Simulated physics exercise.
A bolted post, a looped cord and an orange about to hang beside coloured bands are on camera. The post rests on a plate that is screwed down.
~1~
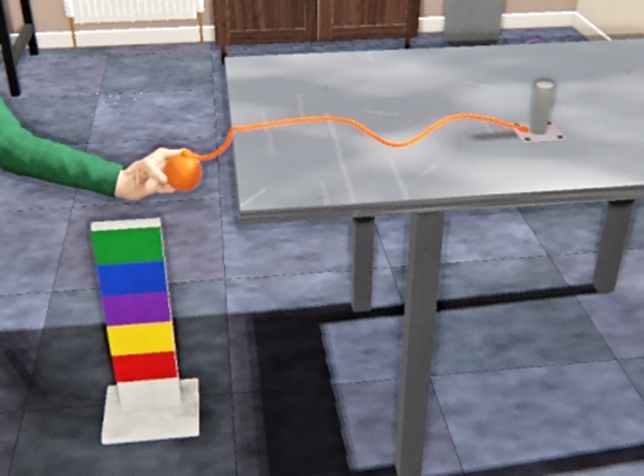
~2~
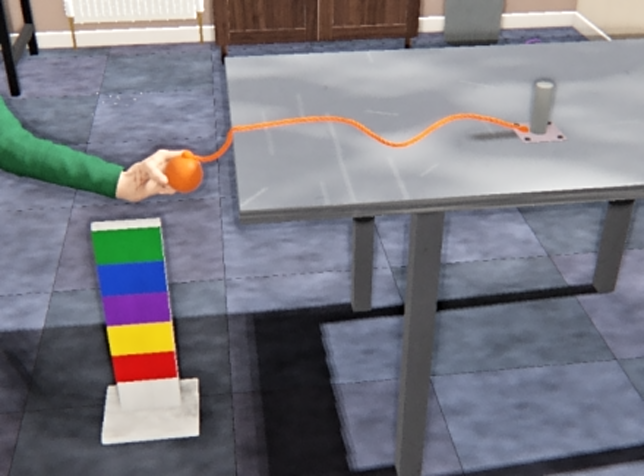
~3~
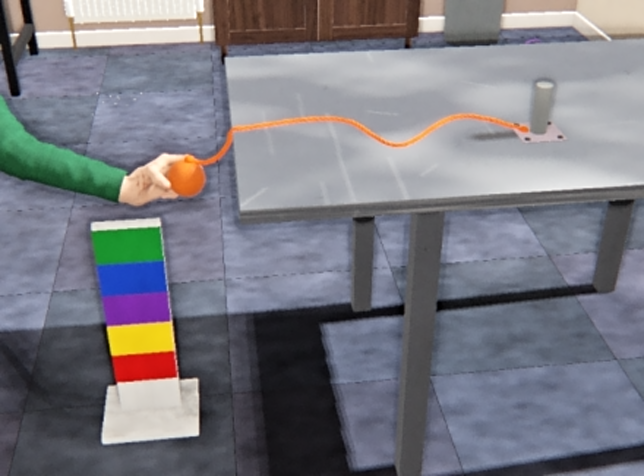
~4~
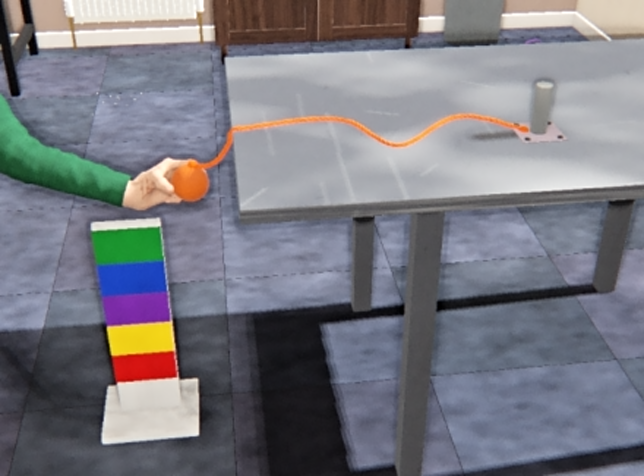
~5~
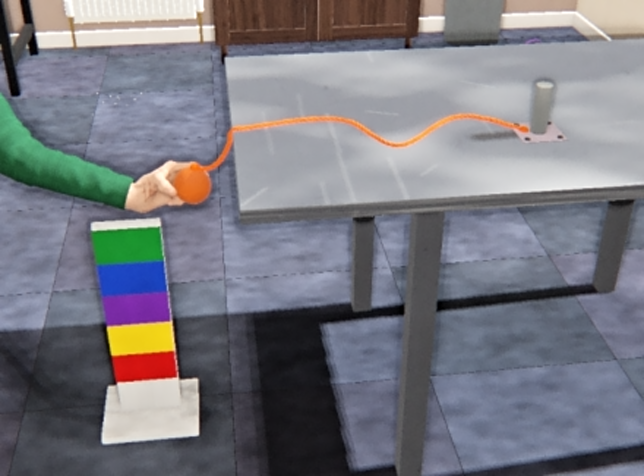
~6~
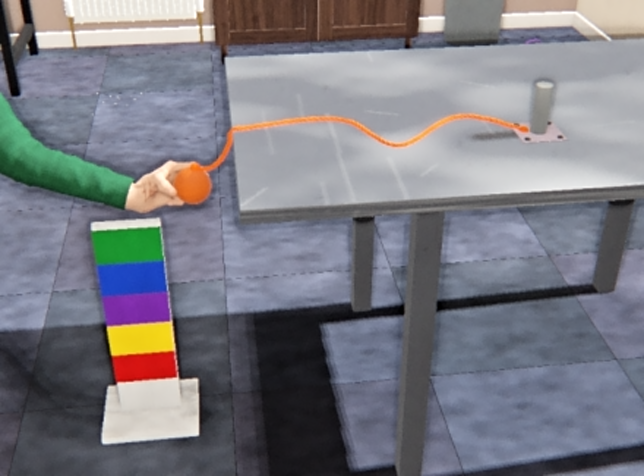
A hand holding an orange ball on a cord lowers very slightly above coloured bands.
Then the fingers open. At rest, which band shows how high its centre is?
The blue band shows it.
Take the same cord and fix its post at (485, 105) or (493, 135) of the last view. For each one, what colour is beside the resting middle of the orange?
For the first it would be purple, for the second purple.
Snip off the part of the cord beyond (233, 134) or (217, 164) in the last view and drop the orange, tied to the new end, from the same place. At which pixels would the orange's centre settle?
The pixels are (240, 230) and (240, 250), in that order.
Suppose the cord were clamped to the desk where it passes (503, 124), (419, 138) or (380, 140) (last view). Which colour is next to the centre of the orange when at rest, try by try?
Lab note: Try 1 blue; try 2 green; try 3 green.
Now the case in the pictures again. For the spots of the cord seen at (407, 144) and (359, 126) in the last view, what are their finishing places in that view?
The first lands at (363, 134), while the second lands at (292, 134).
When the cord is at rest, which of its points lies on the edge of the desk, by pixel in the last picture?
Pixel (303, 120).
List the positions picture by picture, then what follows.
Orange (183, 172); green (128, 247); blue (133, 280); purple (137, 310); yellow (141, 340); red (145, 368), in the first frame.
Orange (184, 174); cord through (490, 120) (431, 129) (380, 140) (327, 119) (249, 128), in the second frame.
Orange (186, 178), in the third frame.
Orange (190, 183); cord through (490, 120) (431, 129) (380, 140) (327, 119) (249, 128), in the fourth frame.
Orange (192, 185), in the fifth frame.
Orange (192, 185); cord through (490, 120) (431, 129) (380, 140) (327, 119) (249, 128), in the sixth frame.
Early on, orange near (234, 261); level with blue.
Midway, orange near (240, 275); level with blue.
Finally, orange near (235, 275); level with blue. At blue.
